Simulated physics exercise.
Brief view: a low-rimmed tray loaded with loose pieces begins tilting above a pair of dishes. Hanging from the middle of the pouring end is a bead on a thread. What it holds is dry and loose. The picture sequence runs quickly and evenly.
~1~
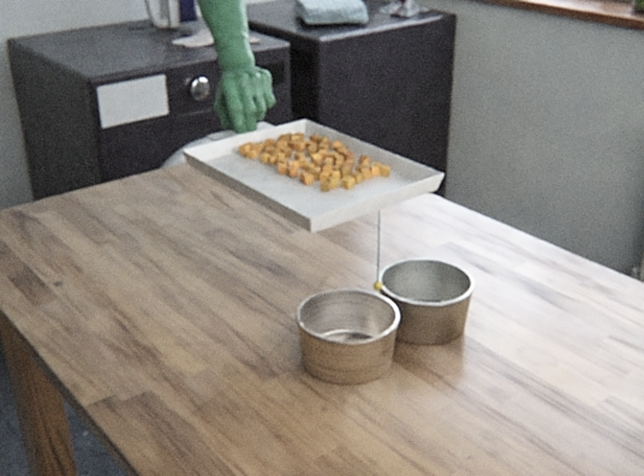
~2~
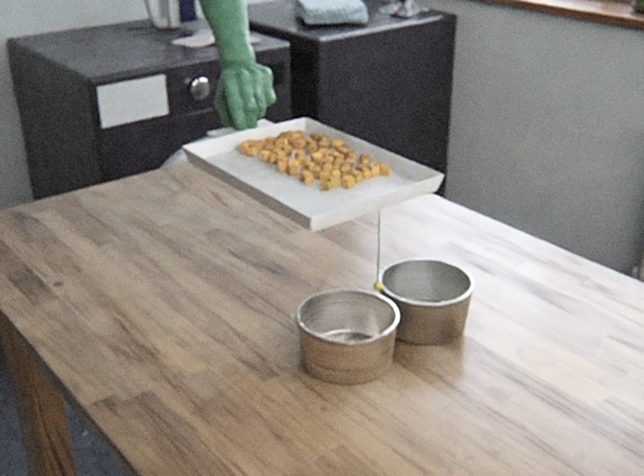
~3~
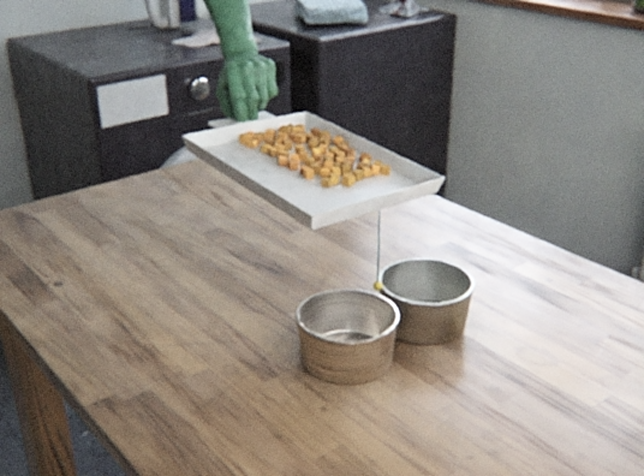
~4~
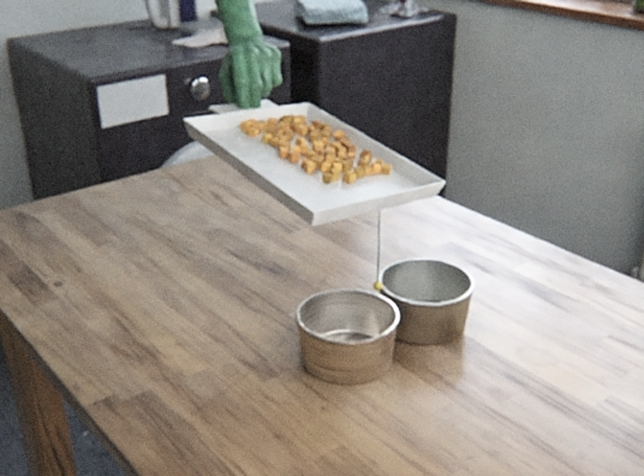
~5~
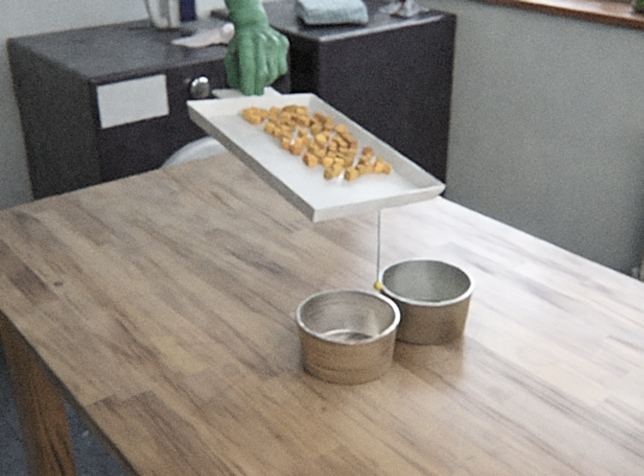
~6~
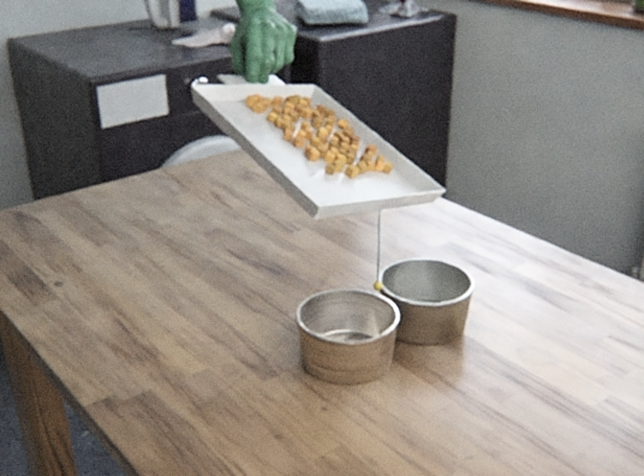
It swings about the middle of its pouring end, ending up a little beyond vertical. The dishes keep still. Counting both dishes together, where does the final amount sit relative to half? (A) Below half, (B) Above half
B, above half.
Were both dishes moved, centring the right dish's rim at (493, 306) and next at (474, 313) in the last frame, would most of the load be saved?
Placing 1: A minority of it. Placing 2: A minority of it.
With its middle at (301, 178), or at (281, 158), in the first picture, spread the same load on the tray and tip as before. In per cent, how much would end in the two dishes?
About 70 % and 90 %.
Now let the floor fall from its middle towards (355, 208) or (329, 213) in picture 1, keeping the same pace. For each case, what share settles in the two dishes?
40 % and 60 %, roughly.
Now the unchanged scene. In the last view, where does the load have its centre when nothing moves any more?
Once it all stops, the middle lies near (426, 313).
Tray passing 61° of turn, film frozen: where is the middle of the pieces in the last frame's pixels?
The load's middle is around (404, 172).
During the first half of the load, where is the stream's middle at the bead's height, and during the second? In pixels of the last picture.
The opening part goes through (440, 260); what follows goes through (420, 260).
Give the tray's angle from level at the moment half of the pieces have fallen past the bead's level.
Reading: Some 110°.
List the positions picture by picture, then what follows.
In the first picture, corners of the pouring end at (312, 215) and (437, 174), level; middle of the load at (316, 159), croutons; left dish at (380, 354); right dish at (459, 316); bead on its thread at (378, 286).
In the second picture, corners of the pouring end at (312, 214) and (437, 174), level; middle of the load at (316, 158).
In the third picture, corners of the pouring end at (313, 212) and (438, 177), tipped barely, lowest at the right corner; middle of the load at (317, 153).
In the fourth picture, corners of the pouring end at (315, 209) and (439, 181), tipped a little, lowest at the right corner; middle of the load at (318, 147).
In the fifth picture, corners of the pouring end at (317, 206) and (439, 184), tipped a little, lowest at the right corner; middle of the load at (320, 140).
In the sixth picture, corners of the pouring end at (320, 203) and (439, 188), tipped clearly, lowest at the right corner; middle of the load at (322, 134); left dish at (380, 354); right dish at (459, 316).
Soon after the last picture, tray tipped steeply; nearly all on the tray; a stray few in the air.
A little later, tray tipped right over; about half on the tray; about a third in the right dish; a stray few outside both; a stray few in the air.
Later still, tray tipped past a quarter turn; nearly all in the right dish; a small part outside both.
At rest, tray tipped past a quarter turn; none in the left dish; nearly all in the right dish; a small part outside both.
